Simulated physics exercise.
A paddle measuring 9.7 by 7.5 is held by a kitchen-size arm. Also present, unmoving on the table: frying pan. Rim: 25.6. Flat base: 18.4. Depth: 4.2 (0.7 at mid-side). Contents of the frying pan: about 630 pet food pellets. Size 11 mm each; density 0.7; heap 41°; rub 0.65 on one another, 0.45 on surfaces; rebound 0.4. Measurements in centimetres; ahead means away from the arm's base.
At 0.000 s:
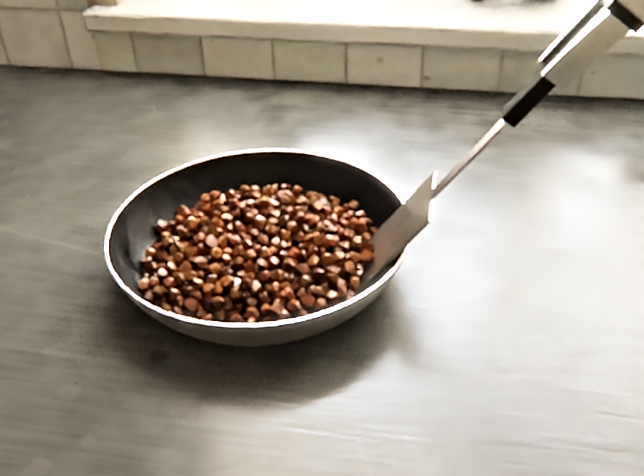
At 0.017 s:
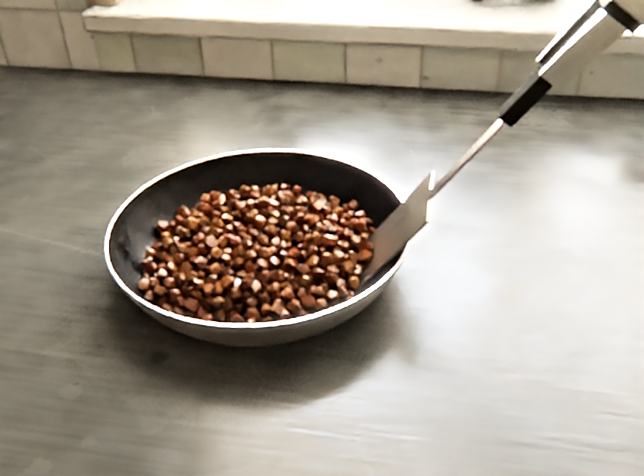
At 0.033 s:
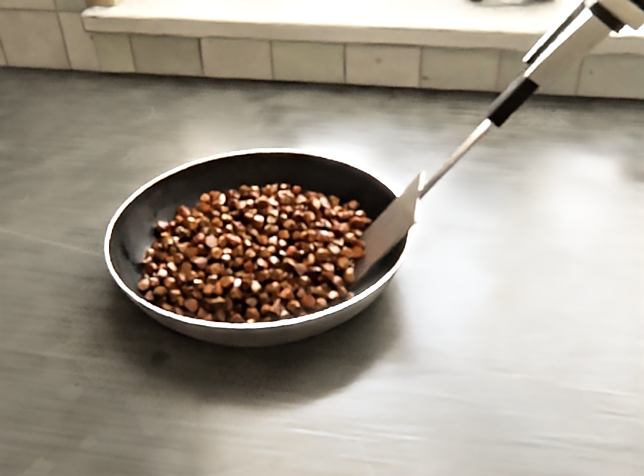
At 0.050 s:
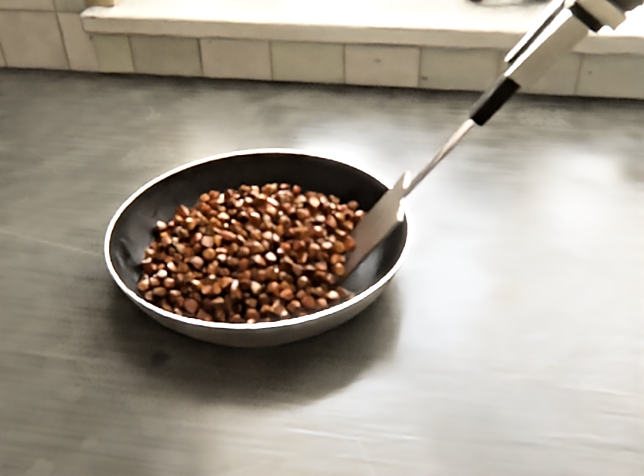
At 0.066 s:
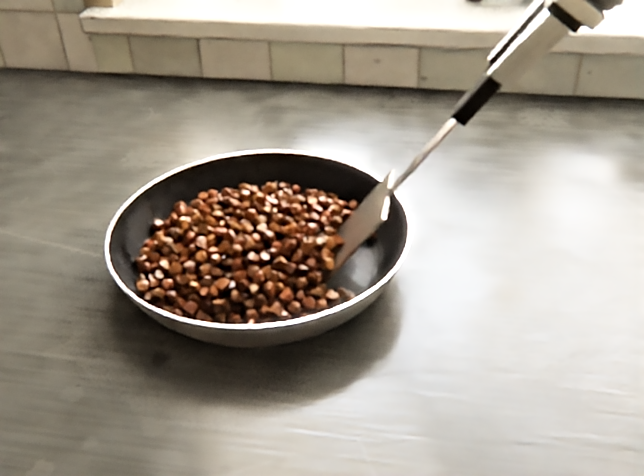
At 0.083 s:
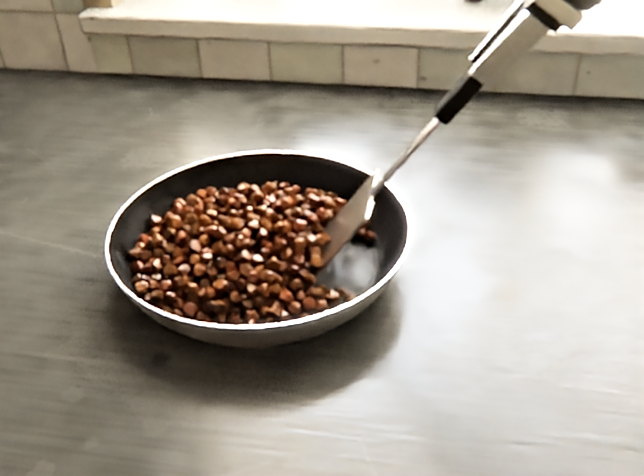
A pale, flat paddle on a black-and-white robotic arm reaches in from the upper right, slanting down into a dark frying pan with a light rim, seen from above at an angle on a grey tabletop before pale tiles. Glossy reddish-brown pellets cover most of the pan's base. The paddle slides a short way left, pushing the nearest pellets together and baring dark pan behind it, while pan and view stay still.
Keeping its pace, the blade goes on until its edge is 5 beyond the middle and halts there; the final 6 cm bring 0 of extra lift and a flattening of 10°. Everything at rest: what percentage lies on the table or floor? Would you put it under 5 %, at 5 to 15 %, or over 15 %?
I would say under 5 %.
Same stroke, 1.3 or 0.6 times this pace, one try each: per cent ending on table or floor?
Estimates, in order: 0 % and 0 %.
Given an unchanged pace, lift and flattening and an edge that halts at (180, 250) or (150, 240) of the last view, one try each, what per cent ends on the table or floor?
I'd say roughly 5 per cent, then roughly 25 per cent.
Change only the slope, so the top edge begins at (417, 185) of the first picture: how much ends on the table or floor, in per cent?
0 percent or thereabouts.
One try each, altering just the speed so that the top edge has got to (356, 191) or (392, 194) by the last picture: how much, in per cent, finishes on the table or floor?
About 0 and 0 per cent.
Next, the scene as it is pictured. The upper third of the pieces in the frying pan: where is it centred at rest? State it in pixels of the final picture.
Somewhere near (178, 227) in the last picture.
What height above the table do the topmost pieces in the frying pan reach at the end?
Some 5.5 cm above the table.
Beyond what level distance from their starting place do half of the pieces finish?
Somewhere near 3 centimetres, I reckon.
By 0.12 s, sloping 55°, highest piece 5 above the table; 629 in the frying pan.
By 0.16 s, sloping 50°, highest piece 6 above the table; 629 in the frying pan.
By 0.38 s, sloping 45°, highest piece 5 above the table; 623 in the frying pan, 5 on the table or floor, 1 on the blade or in flight.
By 1.43 s, sloping 45°, highest piece 5 above the table; 623 in the frying pan, 6 on the table or floor.
Final count, 623 in the frying pan, 6 on the table or floor. That is 1 % on the table or floor.
